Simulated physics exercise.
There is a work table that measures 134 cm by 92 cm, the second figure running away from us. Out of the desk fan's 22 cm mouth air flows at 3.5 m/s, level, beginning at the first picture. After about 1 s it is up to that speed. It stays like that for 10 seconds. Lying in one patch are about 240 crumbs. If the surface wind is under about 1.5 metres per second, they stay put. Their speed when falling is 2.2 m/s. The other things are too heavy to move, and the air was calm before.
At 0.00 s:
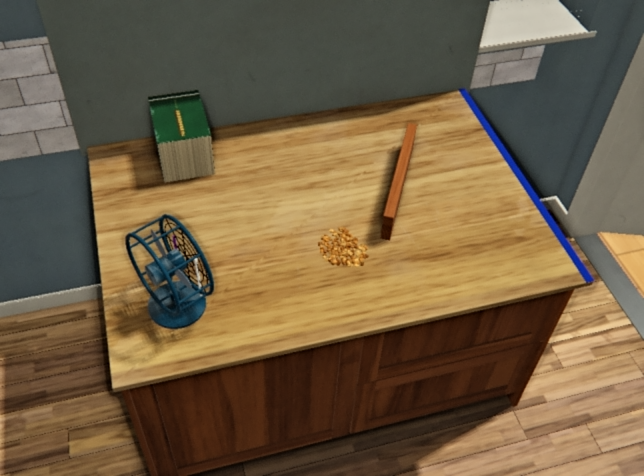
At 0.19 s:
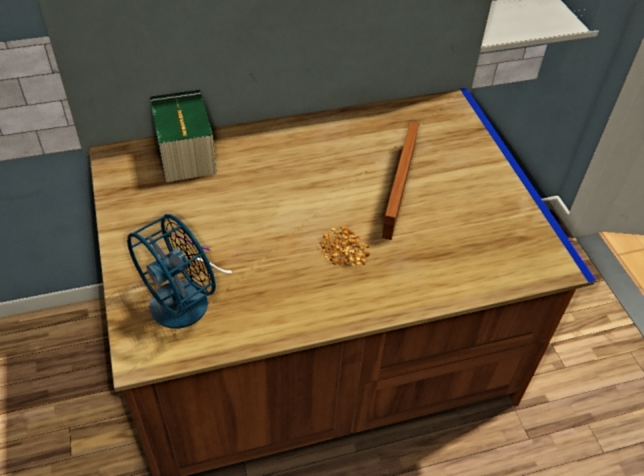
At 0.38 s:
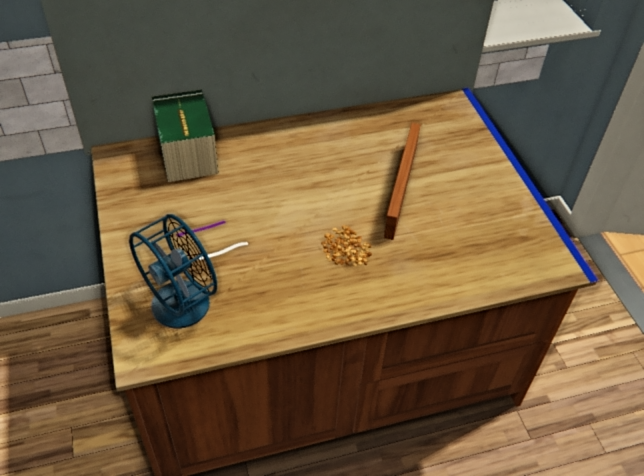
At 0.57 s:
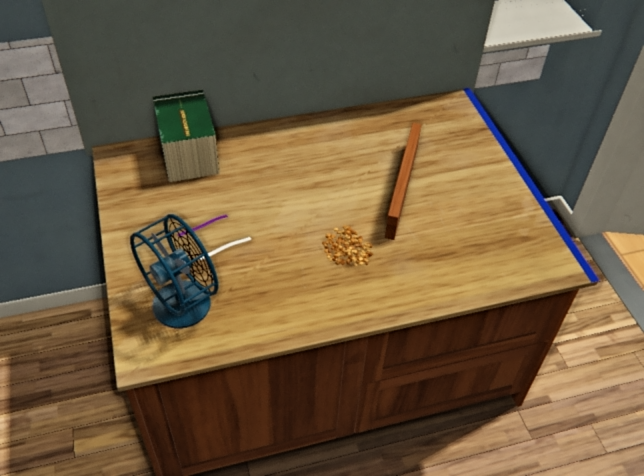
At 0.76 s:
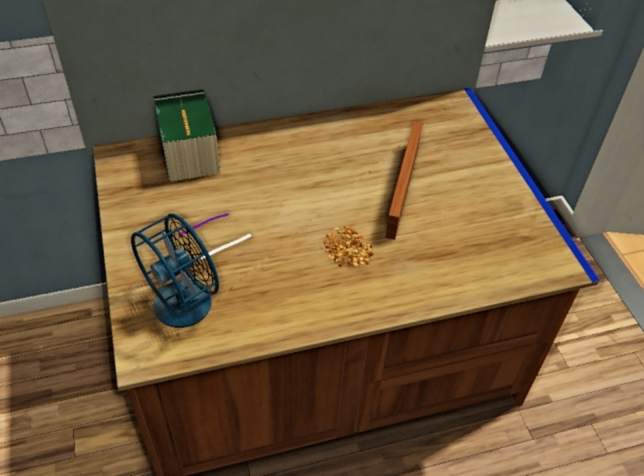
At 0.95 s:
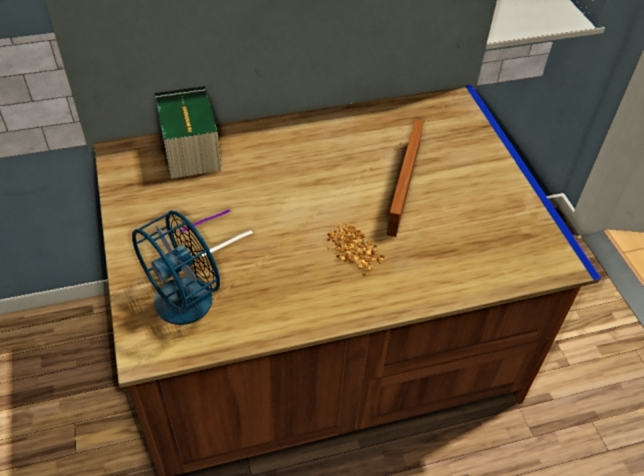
A blue desk fan on a wooden work table starts blowing, and a white and a purple ribbon stream out from it to the right. The patch of golden crumbs beside a reddish-brown board stays put at first, then some crumbs shift slightly rightward, loosening the patch, while the green book stays still.
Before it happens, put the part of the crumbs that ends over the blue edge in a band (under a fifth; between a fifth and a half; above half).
Of the crumbs, not even a fifth end over the blue edge.
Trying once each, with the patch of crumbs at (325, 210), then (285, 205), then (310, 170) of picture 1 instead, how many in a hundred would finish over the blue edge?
First try near 60 %, second near 10 %, third near 2 %.
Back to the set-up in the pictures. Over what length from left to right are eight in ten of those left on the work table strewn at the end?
Spread, left to right: Approx. 20 cm.
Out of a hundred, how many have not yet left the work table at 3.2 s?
About 100 %.
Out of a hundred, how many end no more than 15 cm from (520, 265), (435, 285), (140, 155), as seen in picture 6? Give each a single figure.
First spot near 0 %, second near 50 %, third near 0 %.
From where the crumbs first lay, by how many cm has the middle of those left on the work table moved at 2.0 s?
About 5 cm.
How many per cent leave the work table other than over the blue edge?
Roughly 0 per cent.
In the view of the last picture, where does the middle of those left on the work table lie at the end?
Near (395, 259).
After 2.0 s, 0 % are over the blue edge; the middle of those still in play is near (369, 245); 10 % have settled or left.
After 3.2 s, 2 % are over the blue edge; the middle of those still in play is near (378, 248); 13 % have settled or left.
After 5.5 s, 4 % are over the blue edge; the middle of those still in play is near (382, 250); 19 % have settled or left.
After 10.0 s, at the end, 6 % are over the blue edge; the middle of those still in play is near (395, 259).
